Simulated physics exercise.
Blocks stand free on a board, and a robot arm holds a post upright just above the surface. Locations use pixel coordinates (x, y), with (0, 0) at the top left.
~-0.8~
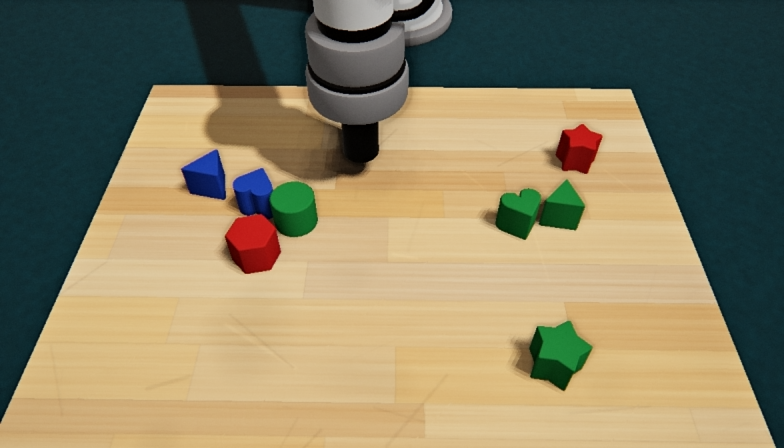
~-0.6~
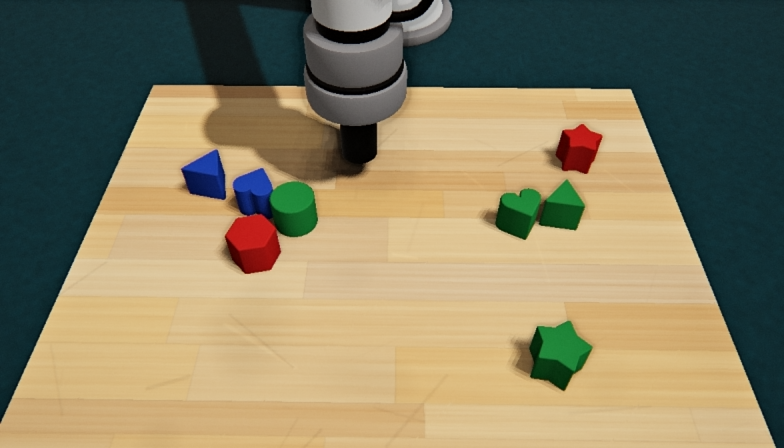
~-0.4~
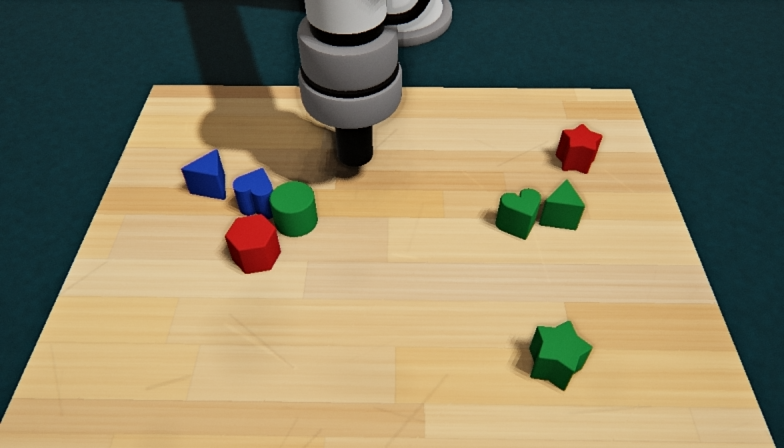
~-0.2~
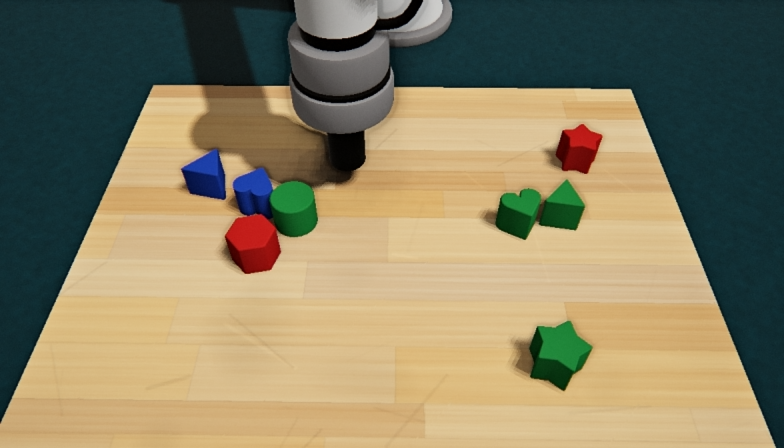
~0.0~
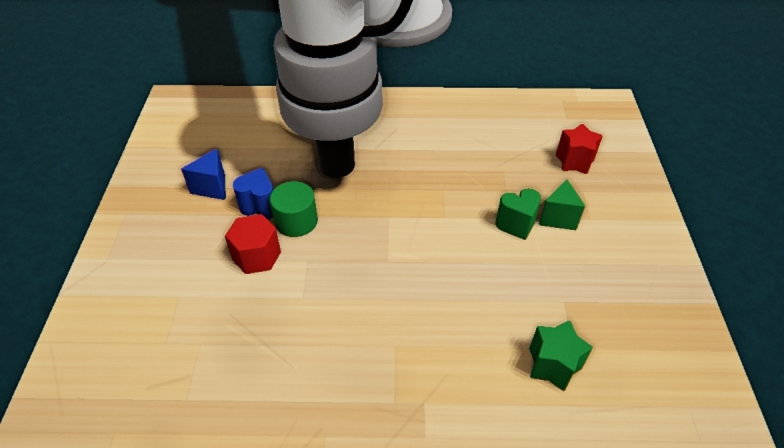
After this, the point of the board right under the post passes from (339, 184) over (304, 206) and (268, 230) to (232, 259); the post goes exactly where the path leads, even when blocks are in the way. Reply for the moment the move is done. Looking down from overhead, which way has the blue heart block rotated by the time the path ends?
Overhead view: Clockwise.
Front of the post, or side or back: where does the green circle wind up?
I'd say the green circle is still out in front of the post at the end.
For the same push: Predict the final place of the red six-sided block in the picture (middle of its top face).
The point I'd pick in the picture is (180, 309).
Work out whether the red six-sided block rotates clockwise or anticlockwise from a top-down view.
Seen from overhead, it turns anticlockwise.
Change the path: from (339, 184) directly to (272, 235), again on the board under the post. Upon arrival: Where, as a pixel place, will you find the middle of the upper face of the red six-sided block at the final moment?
My best guess is (201, 270).
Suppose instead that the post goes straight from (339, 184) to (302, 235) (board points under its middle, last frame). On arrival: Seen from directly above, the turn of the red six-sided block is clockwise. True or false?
The statement is incorrect.
On the path given first. One third of the way, post (300, 188); red six-sided block (244, 237); green circle (276, 208).
Two thirds of the way, post (262, 213); red six-sided block (209, 271), turned 25° anticlockwise; blue heart block (239, 189), turned 60° clockwise; green circle (236, 237).
At the end, post (226, 241); blue three-sided block unmoved; red six-sided block (180, 309), turned 35° anticlockwise; blue heart block (238, 190), turned 70° clockwise; green circle (202, 268).
